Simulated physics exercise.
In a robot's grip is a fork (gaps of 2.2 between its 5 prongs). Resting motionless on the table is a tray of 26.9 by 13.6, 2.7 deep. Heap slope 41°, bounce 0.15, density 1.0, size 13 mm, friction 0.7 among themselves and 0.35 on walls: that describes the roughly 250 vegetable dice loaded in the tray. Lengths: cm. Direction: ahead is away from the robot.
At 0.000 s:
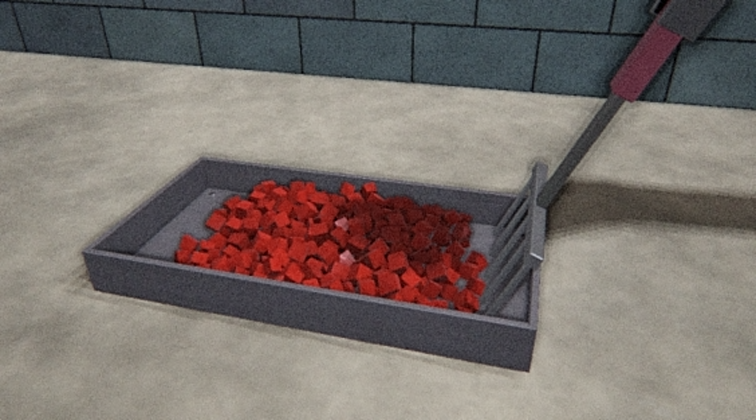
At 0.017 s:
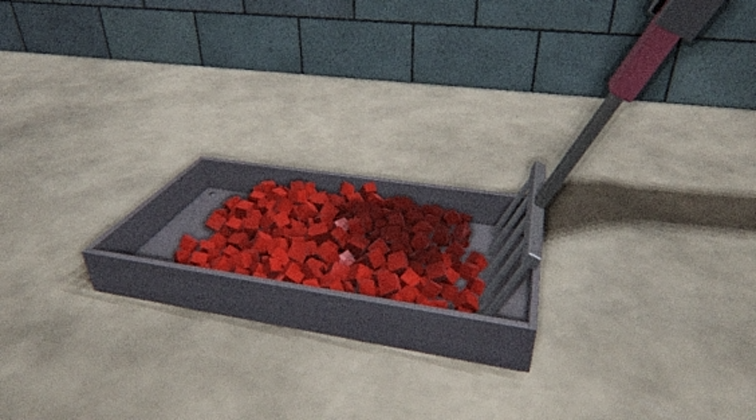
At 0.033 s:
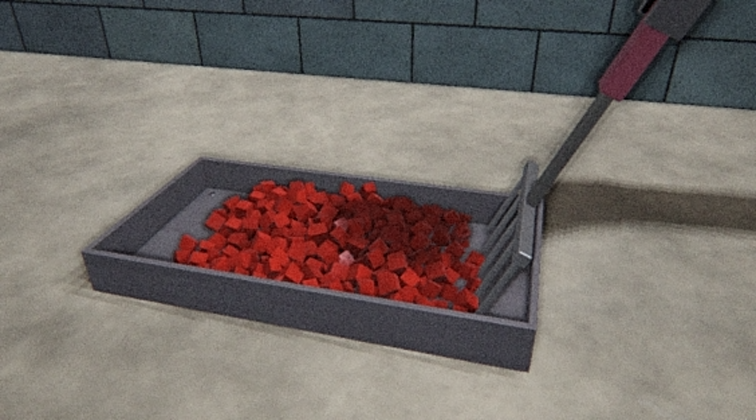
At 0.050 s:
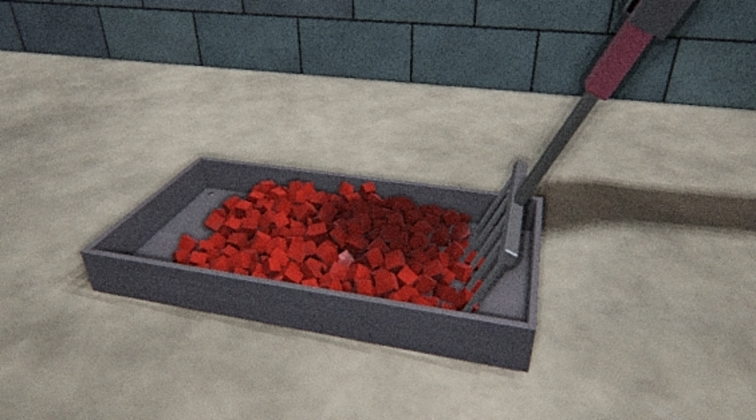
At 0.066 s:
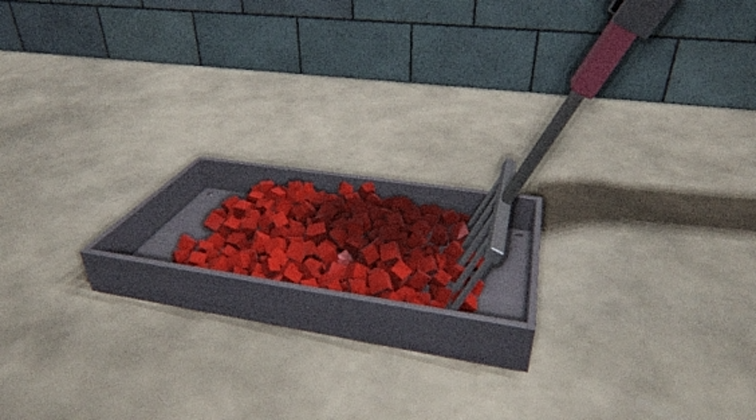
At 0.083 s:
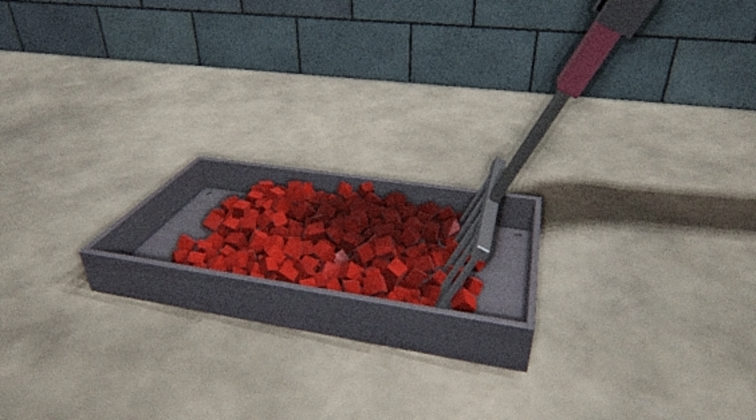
A dark-handled fork with a red section sliding slowly leftward through red vegetable dice heaped in a motionless grey tray.
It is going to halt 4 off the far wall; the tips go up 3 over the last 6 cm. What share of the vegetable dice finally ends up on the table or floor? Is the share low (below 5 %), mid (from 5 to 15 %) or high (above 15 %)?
Mid.
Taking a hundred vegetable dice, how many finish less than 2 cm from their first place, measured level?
Estimate: 5 per cent.
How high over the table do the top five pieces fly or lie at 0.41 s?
I'd put it at some 6 centimetres up.
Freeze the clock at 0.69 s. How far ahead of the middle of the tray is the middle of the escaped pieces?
14 cm, roughly.
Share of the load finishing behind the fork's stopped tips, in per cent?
Behind the stopped tips: Around 55 per cent.
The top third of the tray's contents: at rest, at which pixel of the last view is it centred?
Looks like roughly (184, 202) to me.
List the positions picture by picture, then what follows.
In the first frame, fork bar at (537, 208), sloping 66°; upper third of the load around (320, 234), from x 180 to 475, top at y 190; 253 in the tray.
In the second frame, fork bar at (535, 208), sloping 66°; upper third of the load around (320, 234), from x 180 to 475, top at y 190.
In the third frame, fork bar at (527, 207), sloping 66°; upper third of the load around (320, 234), from x 180 to 475, top at y 190.
In the fourth frame, fork bar at (515, 205), sloping 66°; upper third of the load around (319, 234), from x 180 to 475, top at y 190.
In the fifth frame, fork bar at (503, 204), sloping 66°; upper third of the load around (319, 234), from x 180 to 475, top at y 190.
In the sixth frame, fork bar at (491, 202), sloping 66°; upper third of the load around (323, 233), from x 175 to 475, top at y 190; 253 in the tray.
By 0.25 s, sloping 66°, highest piece 4 above the table; 253 in the tray.
By 0.41 s, sloping 66°, highest piece 8 above the table; 249 in the tray, 4 in flight or on the tool.
By 0.69 s, sloping 66°, highest piece 5 above the table; 234 in the tray, 17 on the table or floor, 2 in flight or on the tool.
By 1.39 s, sloping 66°, highest piece 5 above the table; 234 in the tray, 18 on the table or floor, 1 in flight or on the tool.
Final count, 234 in the tray, 18 on the table or floor, 1 in flight or on the tool. That is 7 % on the table or floor.
